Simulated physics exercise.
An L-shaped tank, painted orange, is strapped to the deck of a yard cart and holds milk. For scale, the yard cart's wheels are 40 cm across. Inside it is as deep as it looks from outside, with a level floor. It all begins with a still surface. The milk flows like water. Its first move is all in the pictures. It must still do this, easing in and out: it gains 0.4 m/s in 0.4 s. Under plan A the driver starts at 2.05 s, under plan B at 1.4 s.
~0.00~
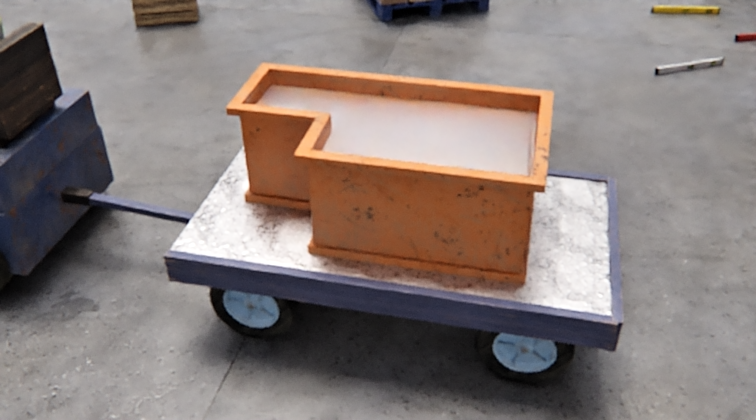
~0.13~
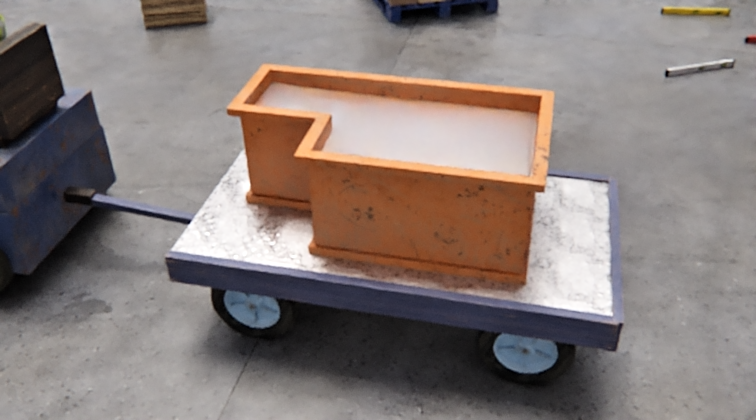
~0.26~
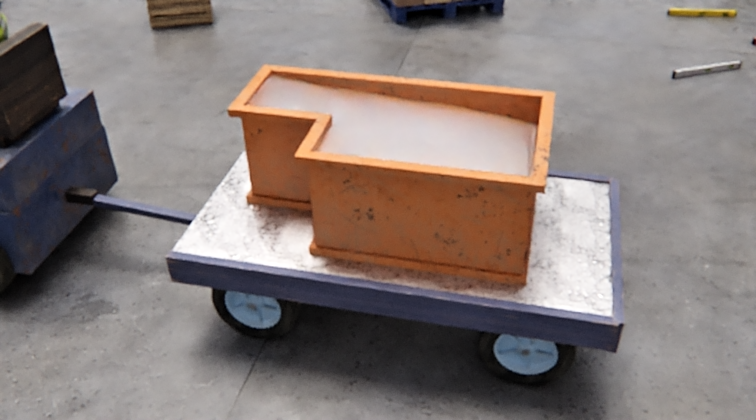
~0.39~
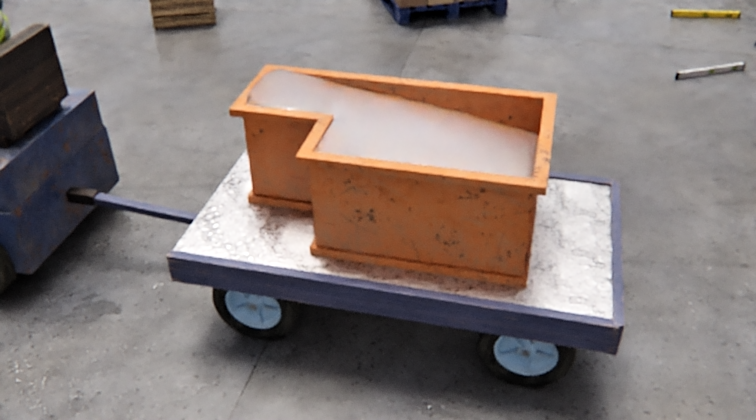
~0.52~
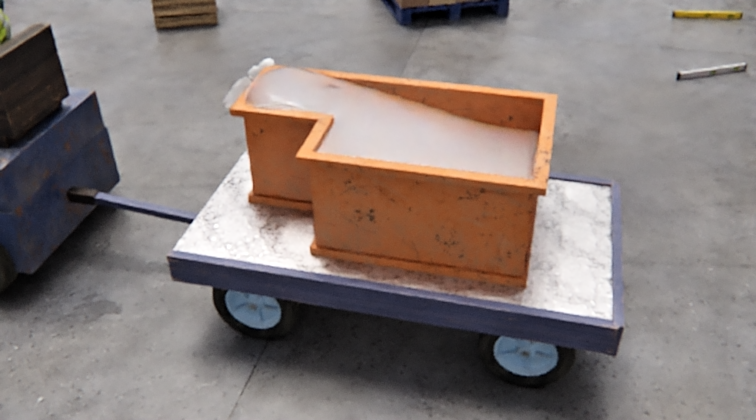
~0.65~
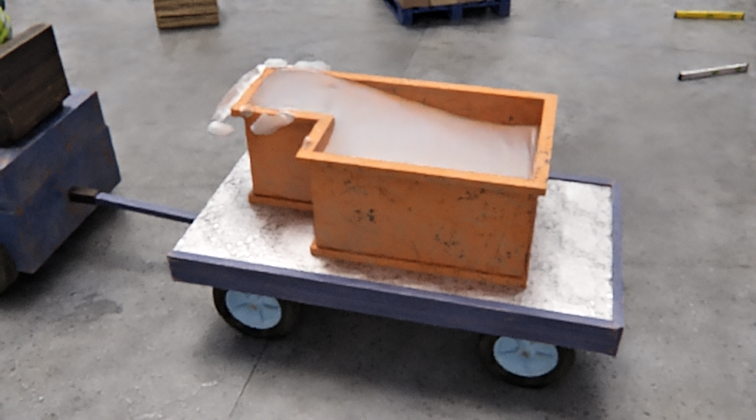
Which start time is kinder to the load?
The smaller loss comes with plan B.
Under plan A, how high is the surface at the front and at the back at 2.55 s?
Front 26 cm, back 48 cm.
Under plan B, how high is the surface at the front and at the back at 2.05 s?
Front 44 cm, back 40 cm.
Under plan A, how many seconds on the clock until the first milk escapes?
Around 0.8 s.
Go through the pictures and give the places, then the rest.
The milk reaches (280, 91) at the front end; it reaches (521, 116) at the back end; no slope yet; the front is on the left, levels are read along the far wall; a wheel hub at (524, 355), in the first picture.
The milk reaches (281, 92) at the front end; it reaches (522, 116) at the back end; no slope yet, in the second picture.
The milk reaches (281, 80) at the front end; it reaches (521, 128) at the back end; it is heaped 6° towards the front, in the third picture.
The milk reaches (282, 74) at the front end; it reaches (522, 135) at the back end; it is heaped 9° towards the front and 2° towards the near side, in the fourth picture.
The milk reaches (282, 69) at the front end; it reaches (522, 136) at the back end; it is heaped 10° towards the front, in the fifth picture.
The milk reaches (283, 75) at the front end; it reaches (523, 133) at the back end; it is heaped 8° towards the front; a wheel hub at (525, 359), in the sixth picture.
For plan A, 2.55 s in, it stands 47 cm high behind and 26 cm in front; 2 per cent has gone over the front and the far side.
For plan A, 5.43 s in, 5 per cent has gone over the front, 13 of 270 litres.
For plan B, 2.05 s in, it stands 41 cm high behind and 44 cm in front; 1 per cent has gone over the front and the far side.
For plan B, 4.78 s in, 1 per cent has gone over the front and the far side, 3 of 270 litres.
